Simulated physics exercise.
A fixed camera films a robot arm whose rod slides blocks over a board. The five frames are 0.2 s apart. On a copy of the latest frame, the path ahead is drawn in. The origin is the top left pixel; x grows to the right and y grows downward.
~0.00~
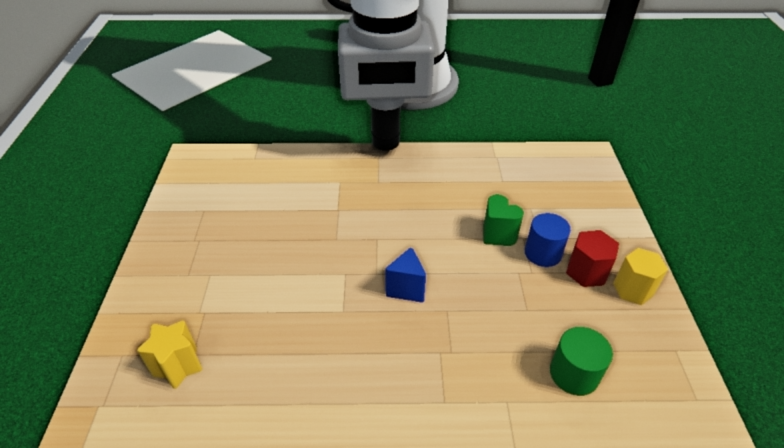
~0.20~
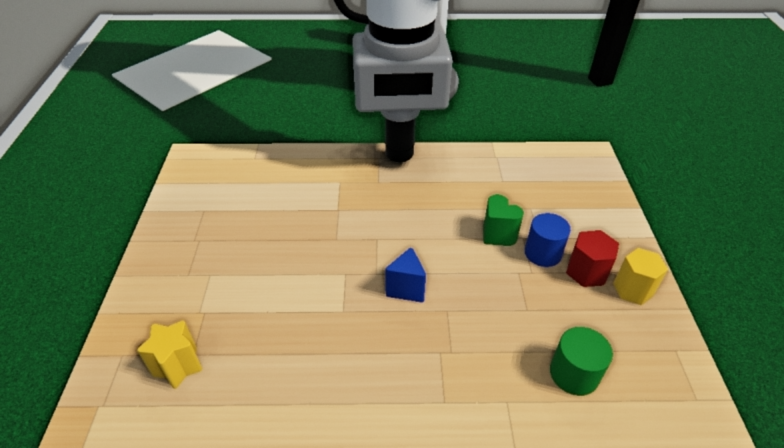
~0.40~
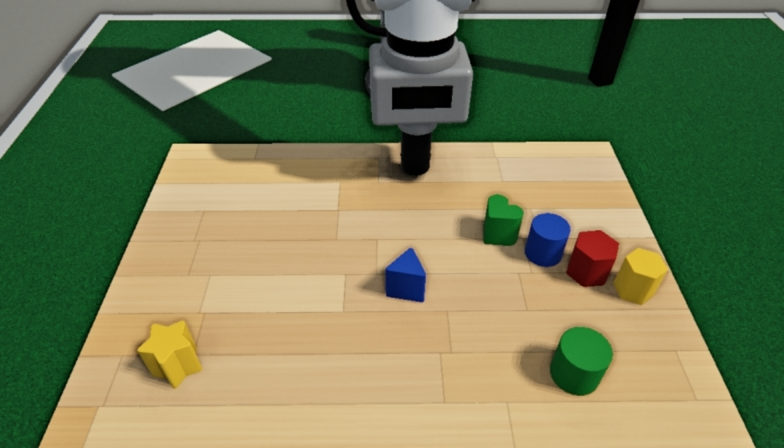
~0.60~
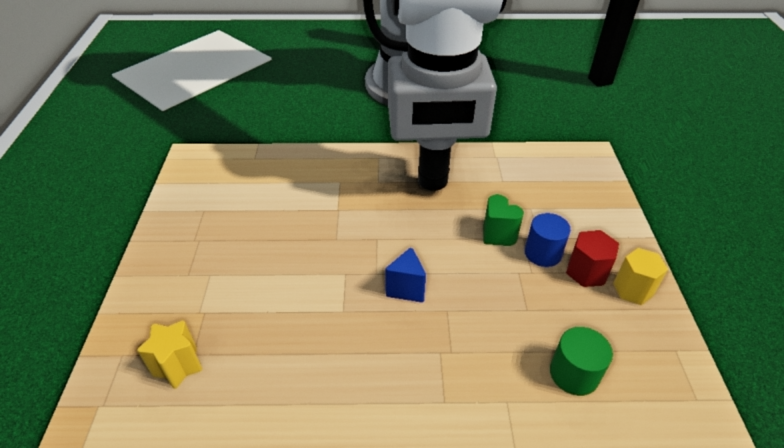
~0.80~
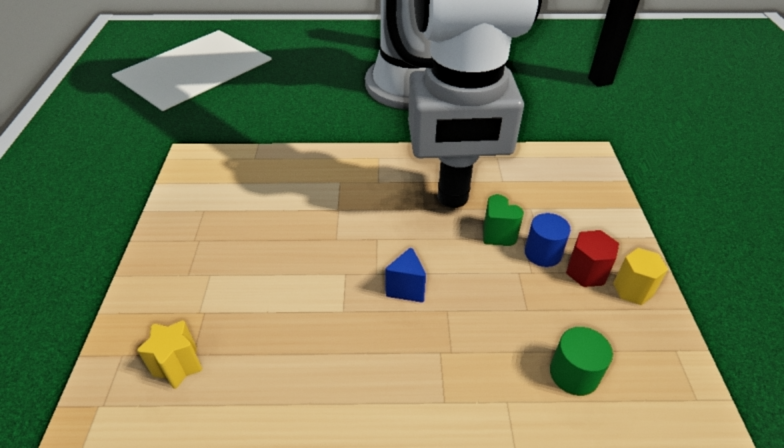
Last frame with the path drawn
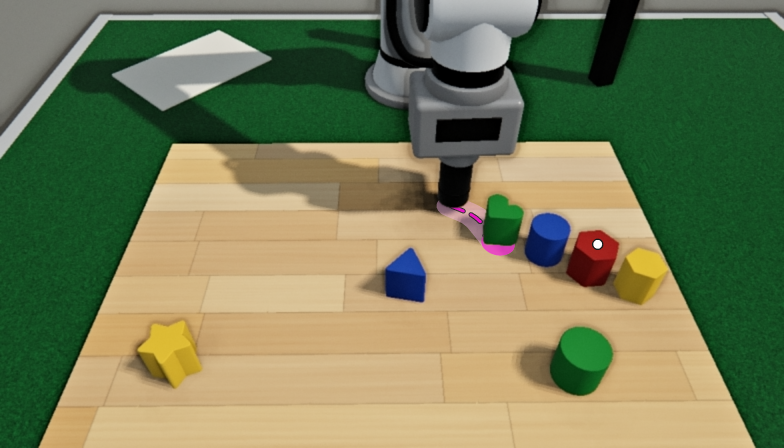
The video shows a robot arm with a black rod moving forward and to the right over a wooden board, drawing closer to a green heart block beside blue, red and yellow blocks, while all the blocks stay still.
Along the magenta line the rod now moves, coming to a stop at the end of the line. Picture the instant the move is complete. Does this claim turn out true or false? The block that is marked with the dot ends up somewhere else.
The statement is incorrect.
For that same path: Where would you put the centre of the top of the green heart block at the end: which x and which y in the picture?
Its top centre is at about (529, 236).
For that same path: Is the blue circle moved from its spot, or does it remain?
The answer is that it is displaced.
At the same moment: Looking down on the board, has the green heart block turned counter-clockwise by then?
No, I don't think so.
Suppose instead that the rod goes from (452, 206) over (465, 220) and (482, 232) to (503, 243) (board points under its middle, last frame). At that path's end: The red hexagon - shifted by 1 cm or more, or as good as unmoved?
Shifted.
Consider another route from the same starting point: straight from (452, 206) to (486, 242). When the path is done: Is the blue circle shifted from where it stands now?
In short: Yes.
The line goes from (452, 206) via (471, 215) and (486, 228), ending at (498, 243); the dot is on the red hexagon.
The first path, step by step. Halfway along, rod (481, 213); green heart block (511, 213).
At the end, rod (500, 235); green heart block (529, 236), turned 30° clockwise; blue circle (561, 232); red hexagon unmoved.
